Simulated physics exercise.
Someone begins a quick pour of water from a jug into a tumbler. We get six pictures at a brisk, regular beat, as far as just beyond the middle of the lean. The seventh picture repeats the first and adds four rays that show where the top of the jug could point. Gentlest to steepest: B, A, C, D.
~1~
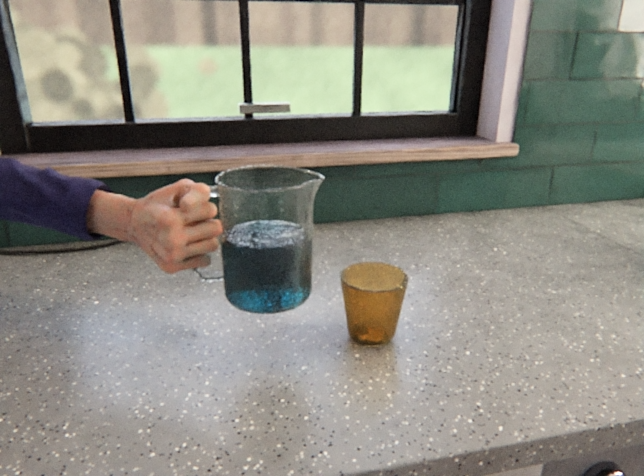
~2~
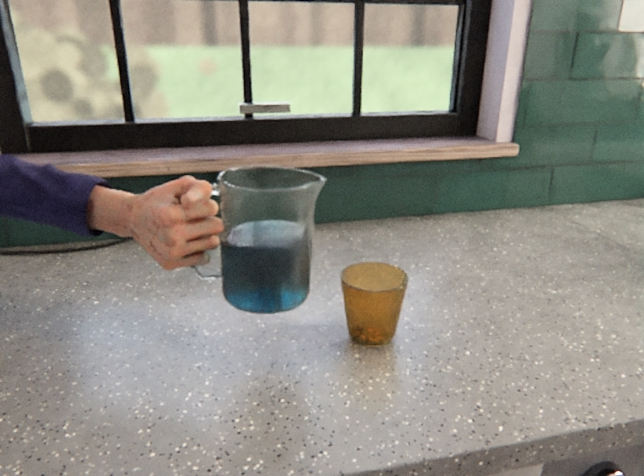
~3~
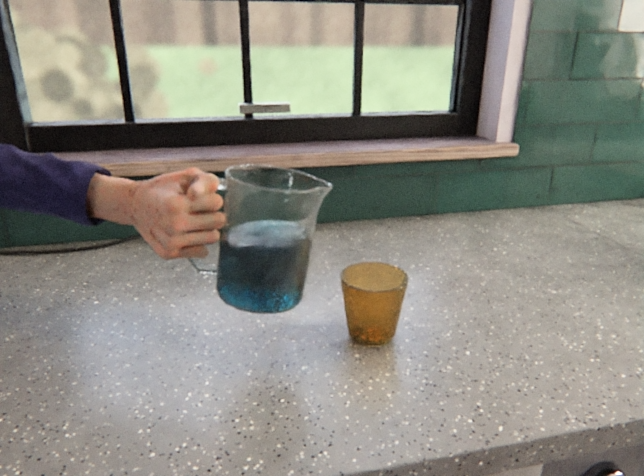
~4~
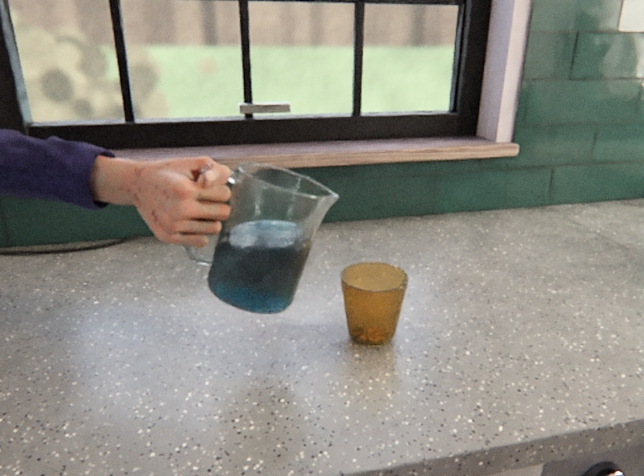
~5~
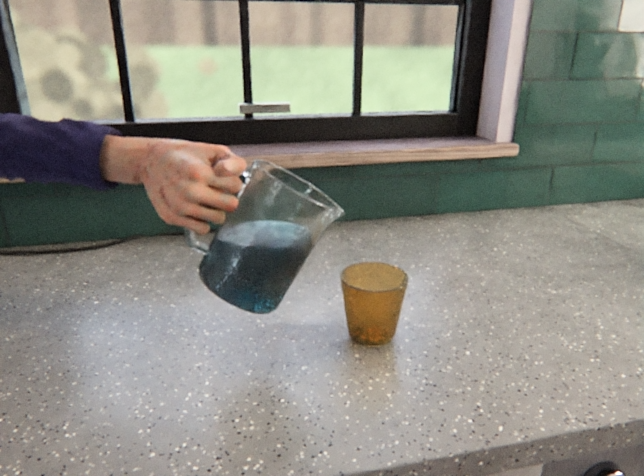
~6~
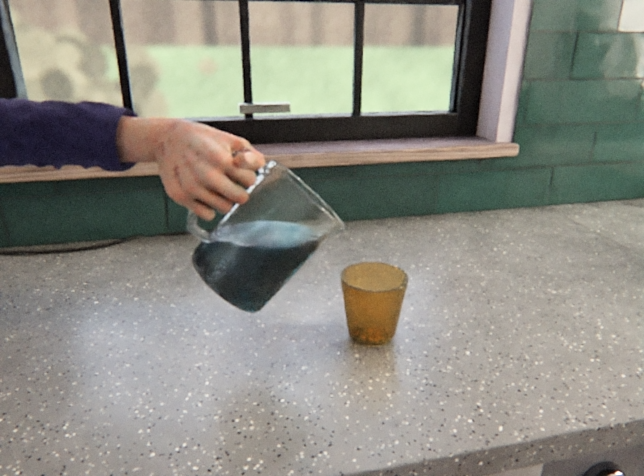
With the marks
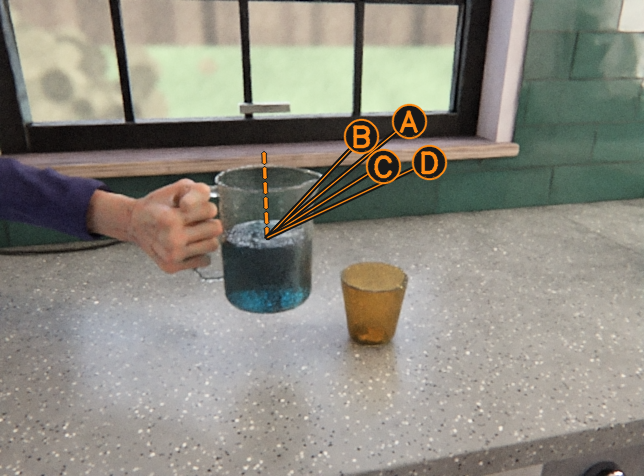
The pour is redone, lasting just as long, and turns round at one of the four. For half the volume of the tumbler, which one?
It is D.
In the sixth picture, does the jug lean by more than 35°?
Yes.
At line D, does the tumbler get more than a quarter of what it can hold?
Yes, it does.
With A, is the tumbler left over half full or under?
Under half.
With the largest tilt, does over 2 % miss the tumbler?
No.
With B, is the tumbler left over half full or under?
Under half.
On the marked copy, A at (395, 132); B at (350, 149); C at (368, 174); D at (413, 168).
With A, the tumbler ends with about 5 % of what it can hold.
With B, nothing reaches the tumbler.
With C, the tumbler ends with about 21 % of what it can hold.
With D, the tumbler ends with about 48 % of what it can hold.
